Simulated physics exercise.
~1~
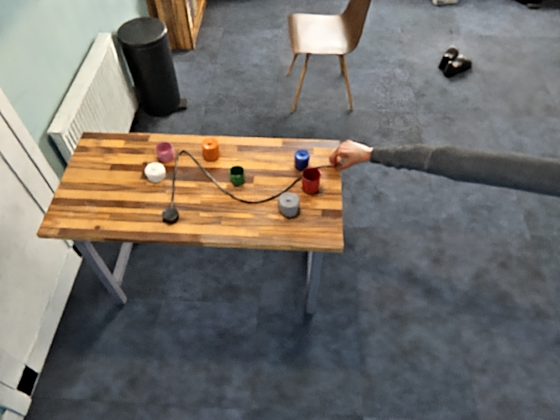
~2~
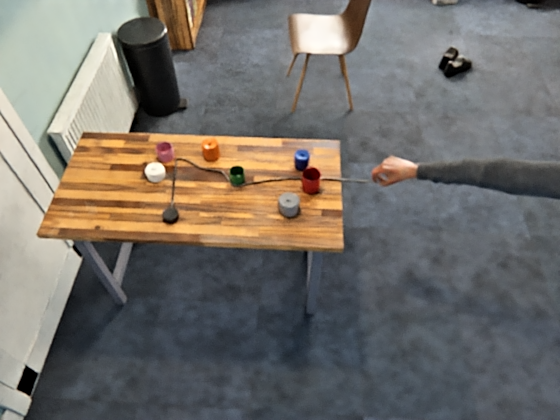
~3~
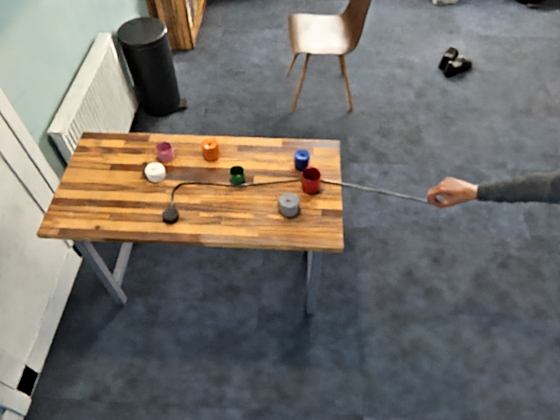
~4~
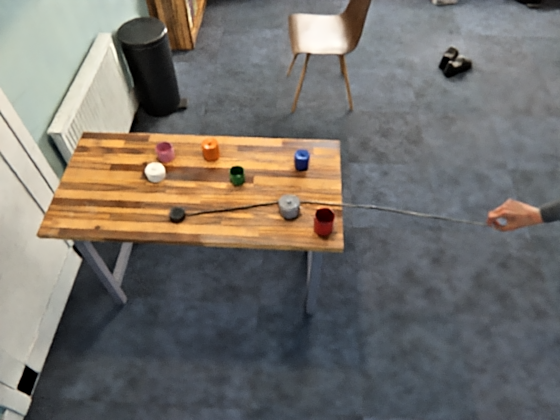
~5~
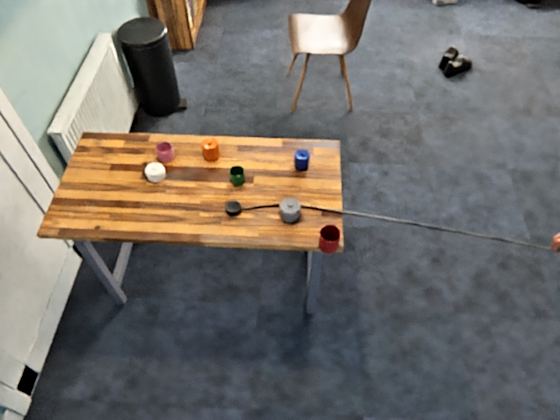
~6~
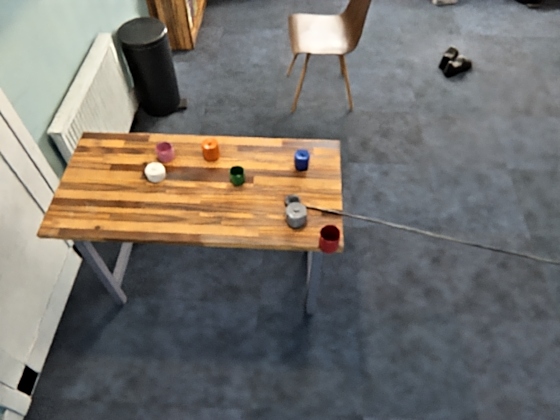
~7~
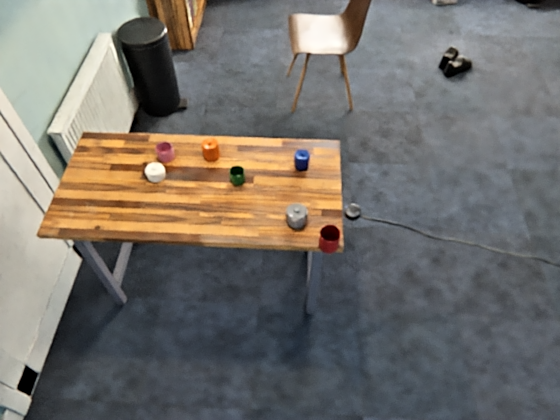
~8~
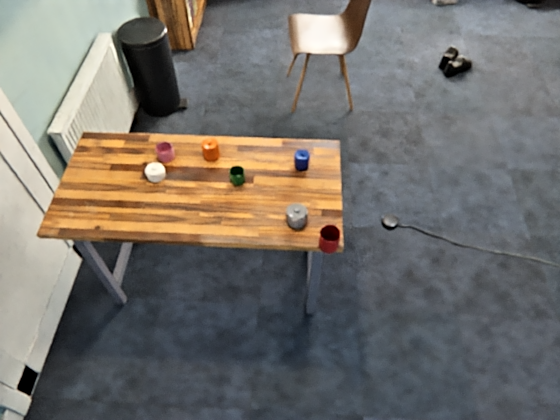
In this clip, a hand pulls a dark cable to the right across a wooden table set with seven small containers, dragging the red cup to the front right corner, then its dark round base nudges the grey pot slightly before dropping off the right edge onto the floor.
